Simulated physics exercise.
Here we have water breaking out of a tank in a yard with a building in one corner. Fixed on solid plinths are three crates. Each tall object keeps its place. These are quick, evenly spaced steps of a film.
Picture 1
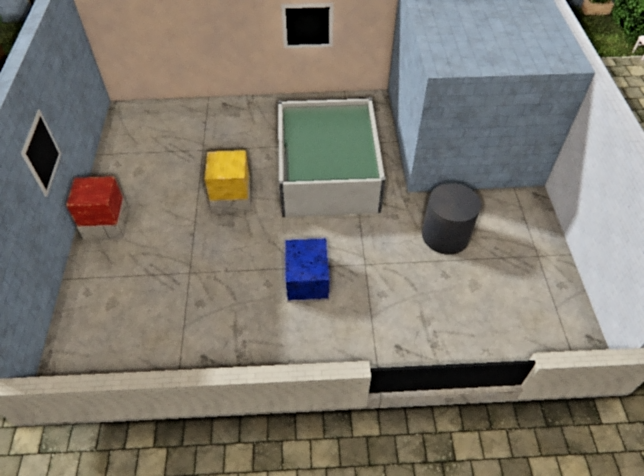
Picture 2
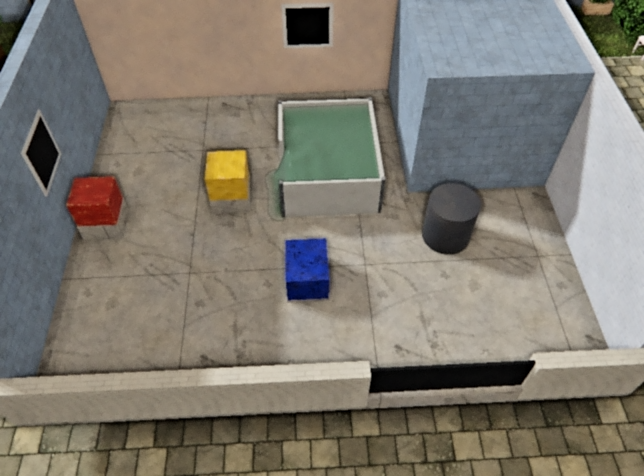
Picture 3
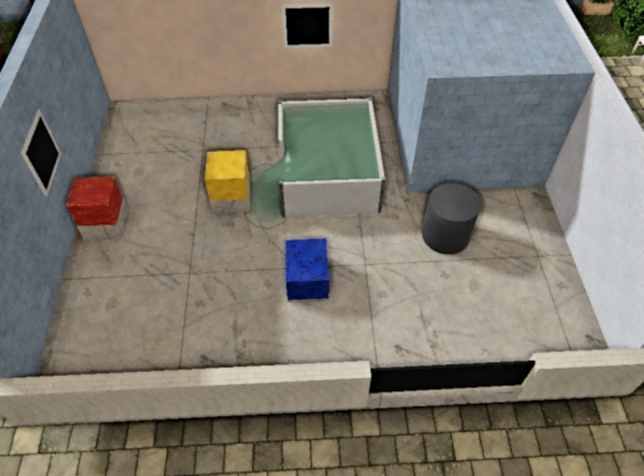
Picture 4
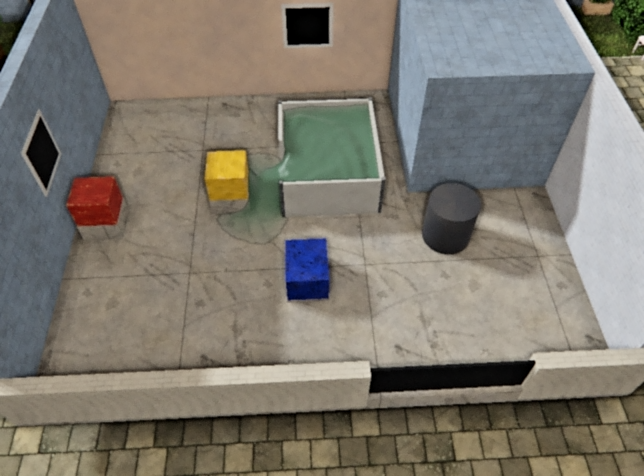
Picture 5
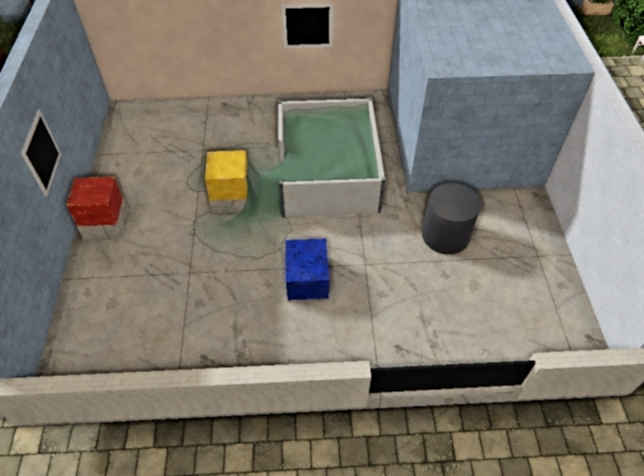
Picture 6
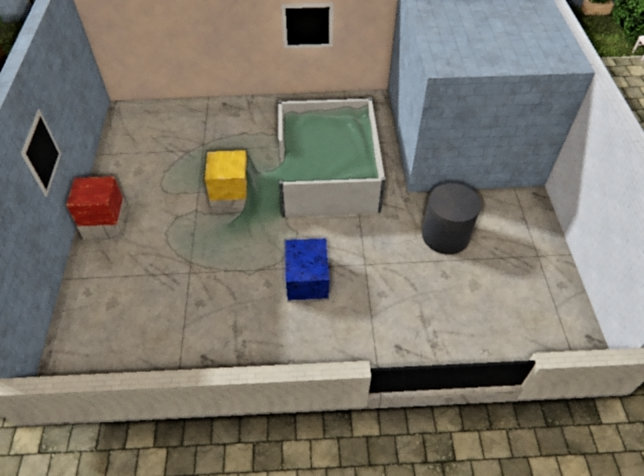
The video shows an open tank of green water in a walled yard, where water pours from a gap in its left side, spreads leftward across the paved floor, and flows around a yellow block.
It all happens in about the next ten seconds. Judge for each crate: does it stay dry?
The yellow crate doesn't remain clear of the water all along, the red crate remains clear of the water all along, the blue crate doesn't remain clear of the water all along.
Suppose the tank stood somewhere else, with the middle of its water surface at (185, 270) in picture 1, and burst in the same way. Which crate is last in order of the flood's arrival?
The crate marked blue comes last.
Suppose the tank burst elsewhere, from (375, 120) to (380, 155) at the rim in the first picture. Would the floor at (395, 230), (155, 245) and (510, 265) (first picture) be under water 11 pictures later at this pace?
In sequence: Inundated, untouched, untouched.
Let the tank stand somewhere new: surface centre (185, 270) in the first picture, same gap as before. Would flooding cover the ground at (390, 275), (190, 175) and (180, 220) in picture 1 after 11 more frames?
Taking the three spots in order: Bare, bare, swamped.
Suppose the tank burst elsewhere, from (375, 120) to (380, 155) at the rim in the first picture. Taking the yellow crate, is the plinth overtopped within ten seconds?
Looking at the yellow, it is left alone.
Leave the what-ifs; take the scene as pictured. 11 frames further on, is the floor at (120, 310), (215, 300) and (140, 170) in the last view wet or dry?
Going through them one by one, the first is waterlogged, the second waterlogged and the third waterlogged.
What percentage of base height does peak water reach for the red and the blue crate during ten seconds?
I'd say 40 per cent for the first one and 270 per cent for the second.
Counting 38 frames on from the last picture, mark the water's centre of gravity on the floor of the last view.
Somewhere near (214, 221).
A moment on, water covers 35 % of the floor; the yellow crate water round its plinth, the red crate water round its plinth, the blue crate water round its plinth.
Next, water covers 55 % of the floor; the yellow crate water round its plinth, the red crate water round its plinth, the blue crate water round its plinth.
Then, water covers 60 % of the floor; the yellow crate water round its plinth, the red crate water round its plinth, the blue crate water round its plinth.
Later, water covers 75 % of the floor; the yellow crate water round its plinth, the red crate water round its plinth, the blue crate water round its plinth.
In the end, water covers 90 % of the floor; the yellow crate was topped, the red crate stayed above the water, the blue crate was topped.
